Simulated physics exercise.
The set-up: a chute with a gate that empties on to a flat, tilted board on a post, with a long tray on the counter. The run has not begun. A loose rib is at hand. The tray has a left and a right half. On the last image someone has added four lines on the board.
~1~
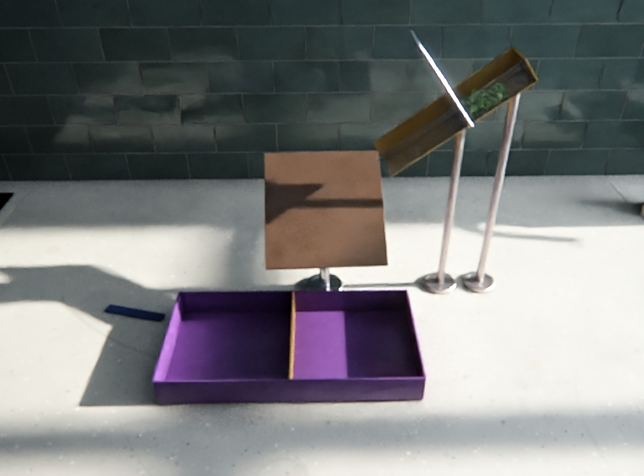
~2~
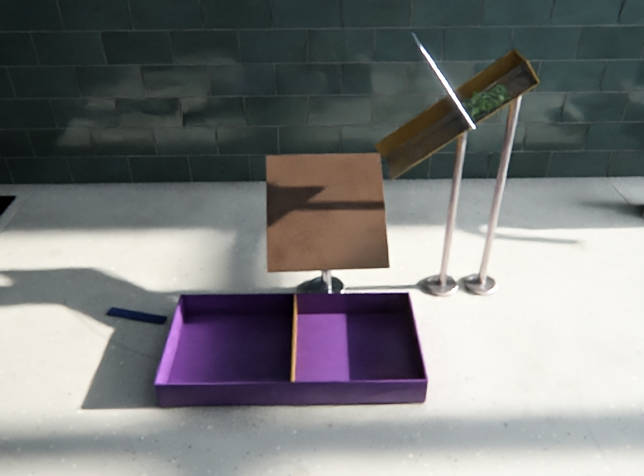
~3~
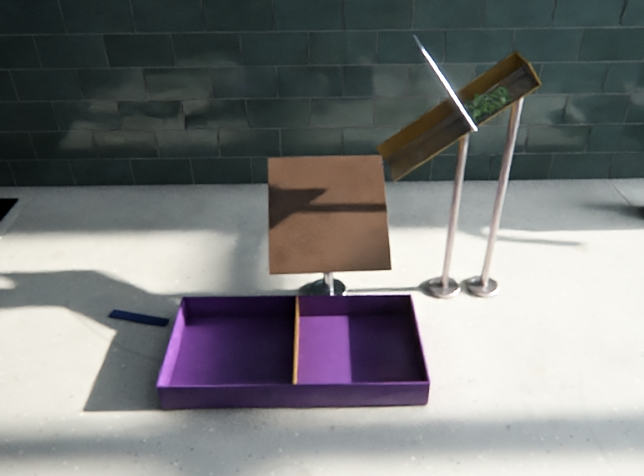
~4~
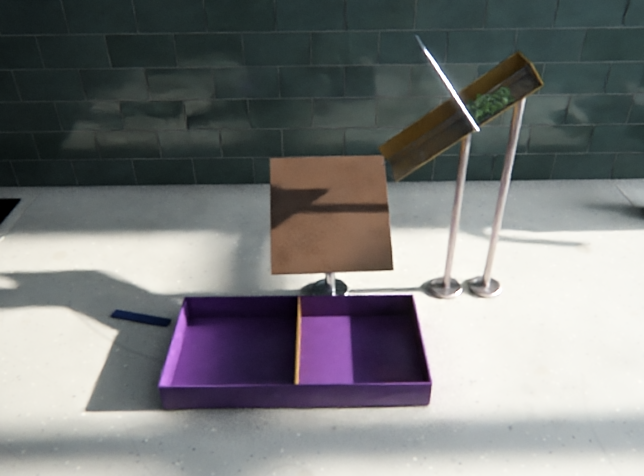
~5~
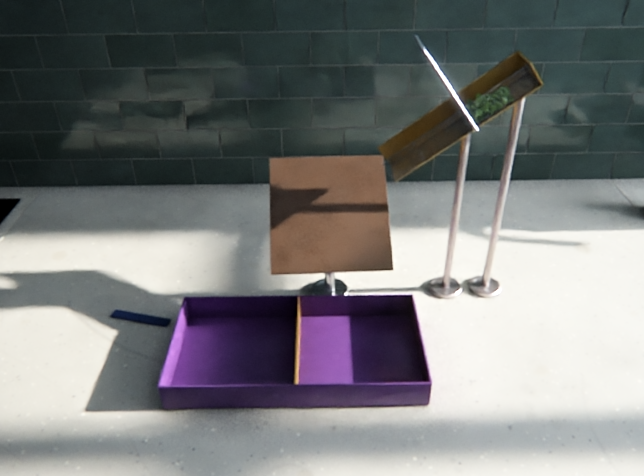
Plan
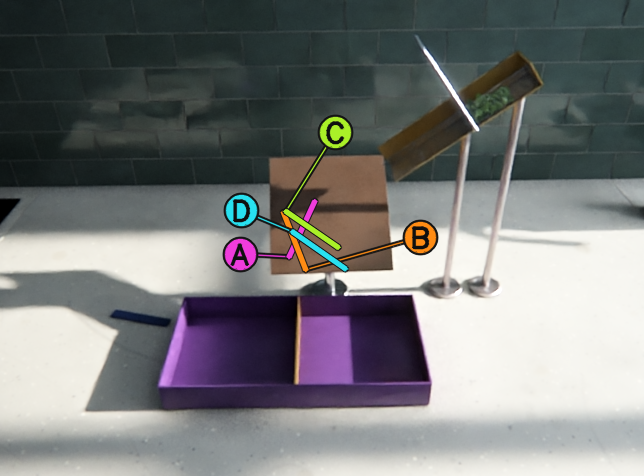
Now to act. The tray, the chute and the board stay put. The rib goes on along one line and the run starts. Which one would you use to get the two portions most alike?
Go for A.
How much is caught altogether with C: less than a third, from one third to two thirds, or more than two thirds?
It is more than two thirds.
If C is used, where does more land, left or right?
Right.
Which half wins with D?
The right half.
On the marked copy, line A from (314, 201) to (289, 256); line B from (283, 212) to (305, 269); line C from (285, 211) to (338, 247); line D from (292, 231) to (345, 268).
Choosing A, of what is caught, close to half in the left half, close to half in the right.
Choosing B, of what is caught, only a few in the left half, all but a few in the right.
Choosing C, of what is caught, a small share in the left half, all but a few in the right.
Choosing D, of what is caught, a small share in the left half, all but a few in the right.
